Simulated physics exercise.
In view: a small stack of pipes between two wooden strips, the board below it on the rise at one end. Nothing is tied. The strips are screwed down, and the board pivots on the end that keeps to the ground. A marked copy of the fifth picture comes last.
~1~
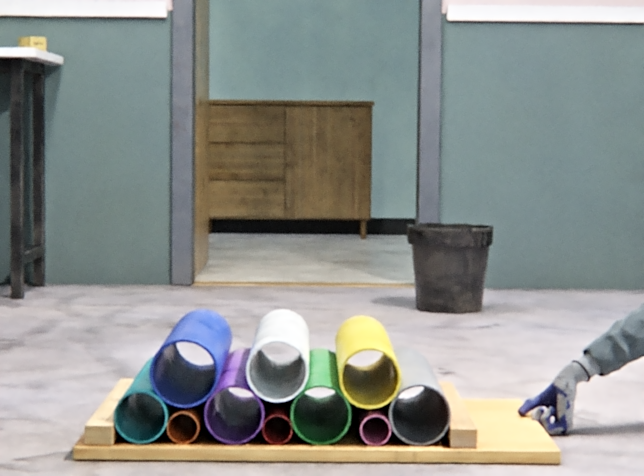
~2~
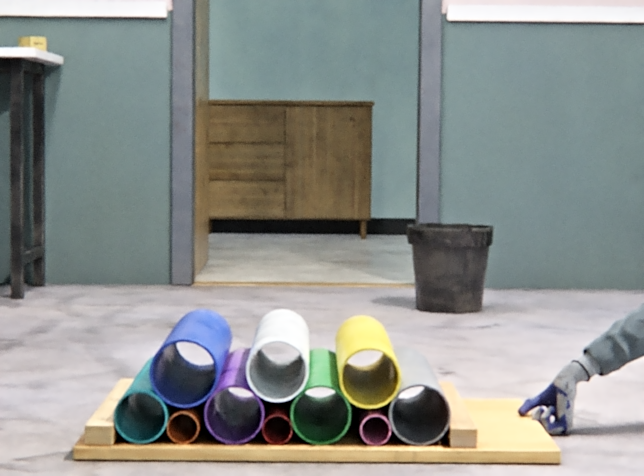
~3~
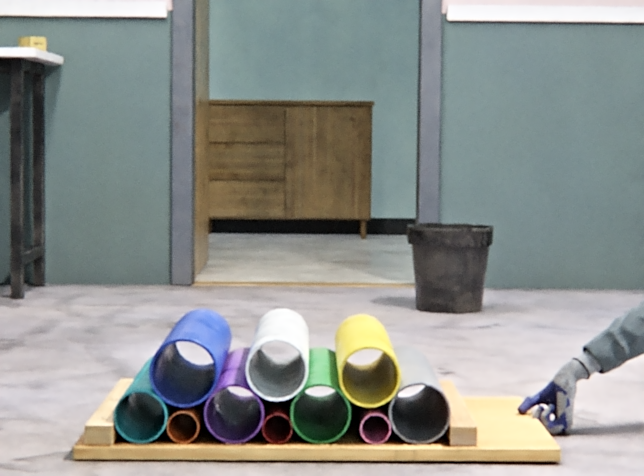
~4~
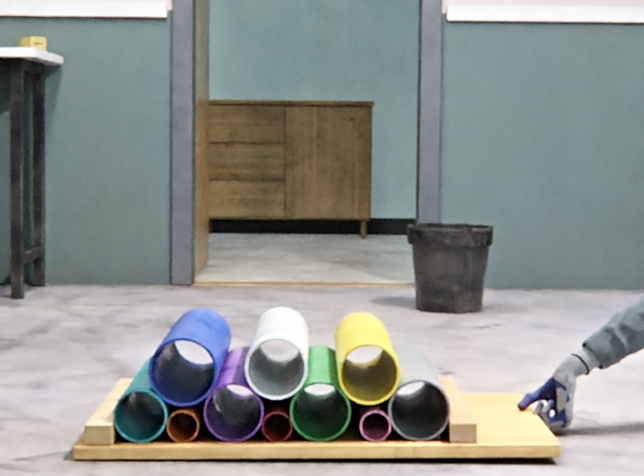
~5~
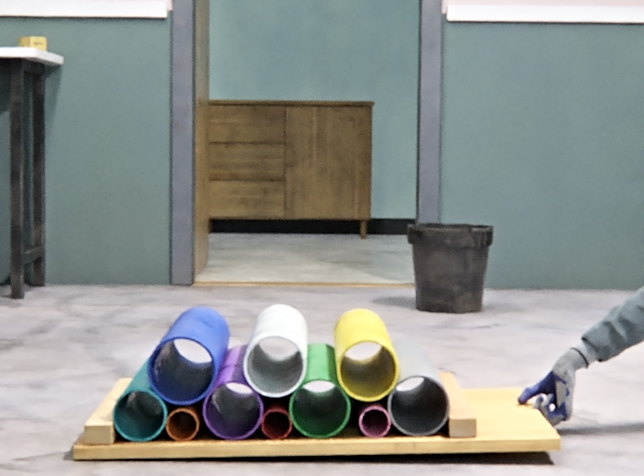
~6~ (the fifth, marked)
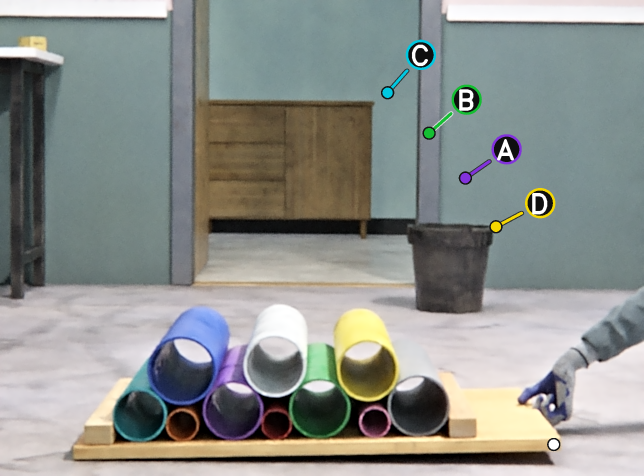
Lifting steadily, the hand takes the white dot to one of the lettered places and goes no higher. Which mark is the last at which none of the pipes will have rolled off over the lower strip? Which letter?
It can be raised to A.
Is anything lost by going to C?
Yes, at C.
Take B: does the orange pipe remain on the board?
Yes, with B.
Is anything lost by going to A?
No, at A.
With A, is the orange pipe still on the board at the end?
Yes, with A.
On the copy, A at (465, 178); B at (429, 133); C at (387, 93); D at (496, 227); the white dot at (554, 444).
On A. First, board at 20°.
Then, board at 36°.
Finally, board at 36°, none over the low batten.
By contrast, B three over the low batten (yellow, blue, white); C seven over the low batten; D none over the low batten.
